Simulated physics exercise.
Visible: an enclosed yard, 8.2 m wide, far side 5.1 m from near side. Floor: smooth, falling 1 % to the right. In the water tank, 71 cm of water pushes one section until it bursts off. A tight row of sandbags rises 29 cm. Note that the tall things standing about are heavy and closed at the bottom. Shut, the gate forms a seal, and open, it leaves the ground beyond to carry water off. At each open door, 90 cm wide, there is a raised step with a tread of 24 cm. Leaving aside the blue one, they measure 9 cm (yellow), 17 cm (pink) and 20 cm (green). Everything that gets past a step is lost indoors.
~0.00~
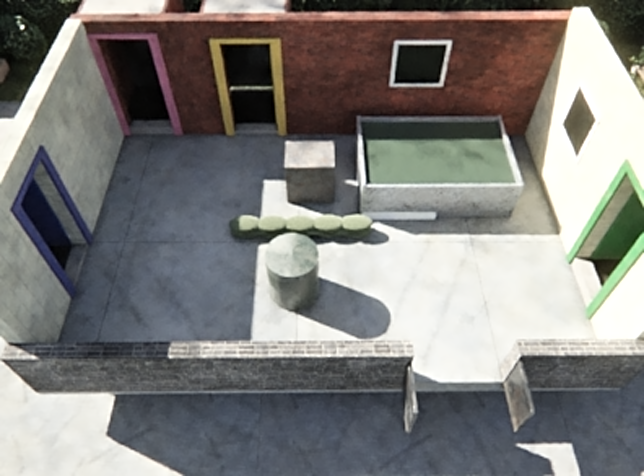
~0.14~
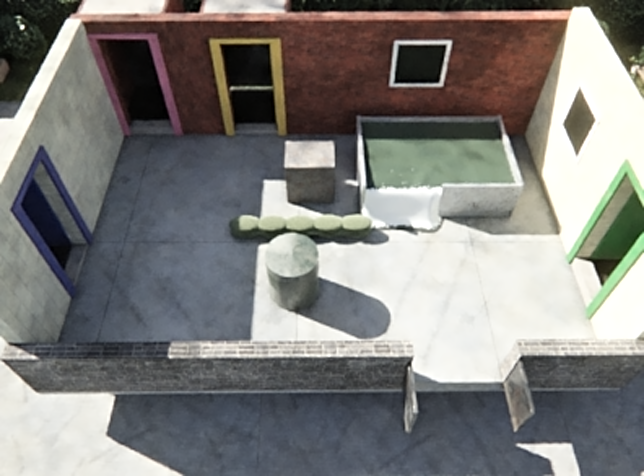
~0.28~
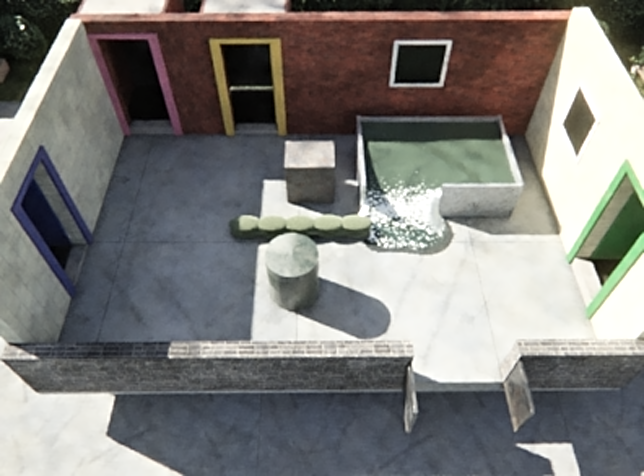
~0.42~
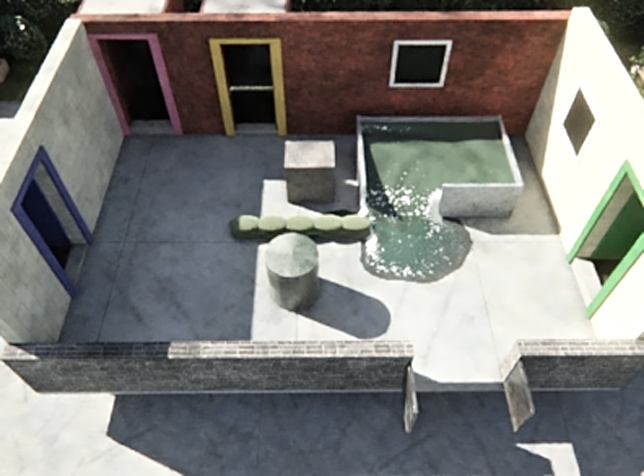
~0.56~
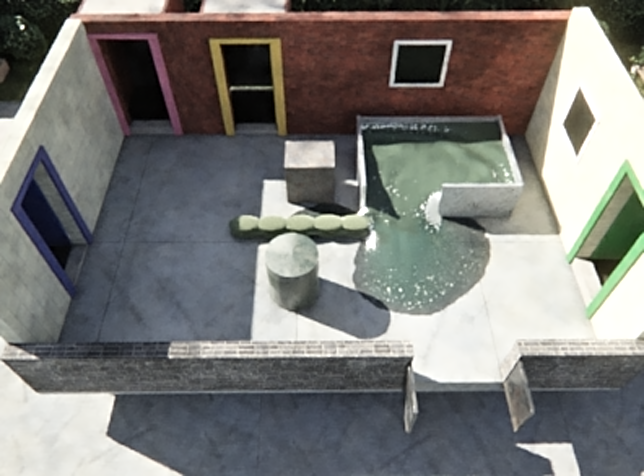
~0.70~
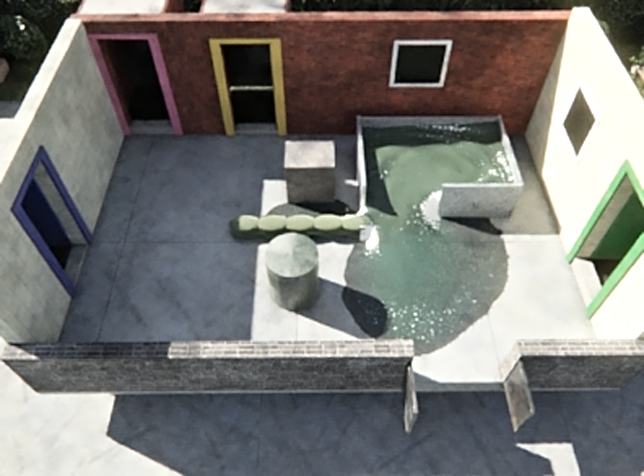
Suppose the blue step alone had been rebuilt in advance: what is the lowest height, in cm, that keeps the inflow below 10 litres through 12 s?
About 7.5 cm.
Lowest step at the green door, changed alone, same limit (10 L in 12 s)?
Green door - some 6.0 centimetres.
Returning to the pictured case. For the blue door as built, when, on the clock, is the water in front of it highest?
Near 4.0 seconds.
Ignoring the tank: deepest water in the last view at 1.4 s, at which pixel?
Around (371, 224).
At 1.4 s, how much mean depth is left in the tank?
The mean depth is roughly 48 cm.
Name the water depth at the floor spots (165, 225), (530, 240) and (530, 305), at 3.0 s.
In that order: 2, 0 and 4 cm.
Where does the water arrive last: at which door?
The answer is the yellow door.
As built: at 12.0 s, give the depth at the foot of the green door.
About 5.0 centimetres.
After 1.4 s water covers 30 % of the floor, deepest (45 cm) near (371, 224); it has not reached the blue door.
After 3.0 s water covers 60 % of the floor, deepest (27 cm) near (602, 366); it has not reached the blue door.
After 12.0 s water covers 95 % of the floor, deepest (12 cm) near (373, 142); 2 cm at the blue door, 18 litres in over its 6 cm step.
At the blue door as built, the water arrived by 3.4 s and peaked near 12 cm at 4.0 s.
Run again over the same 12 s with other heights there, 15 litres in over 6.5 cm, 4 litres over 9 cm. The limit of 10 litres is kept from about 7.5 cm up.
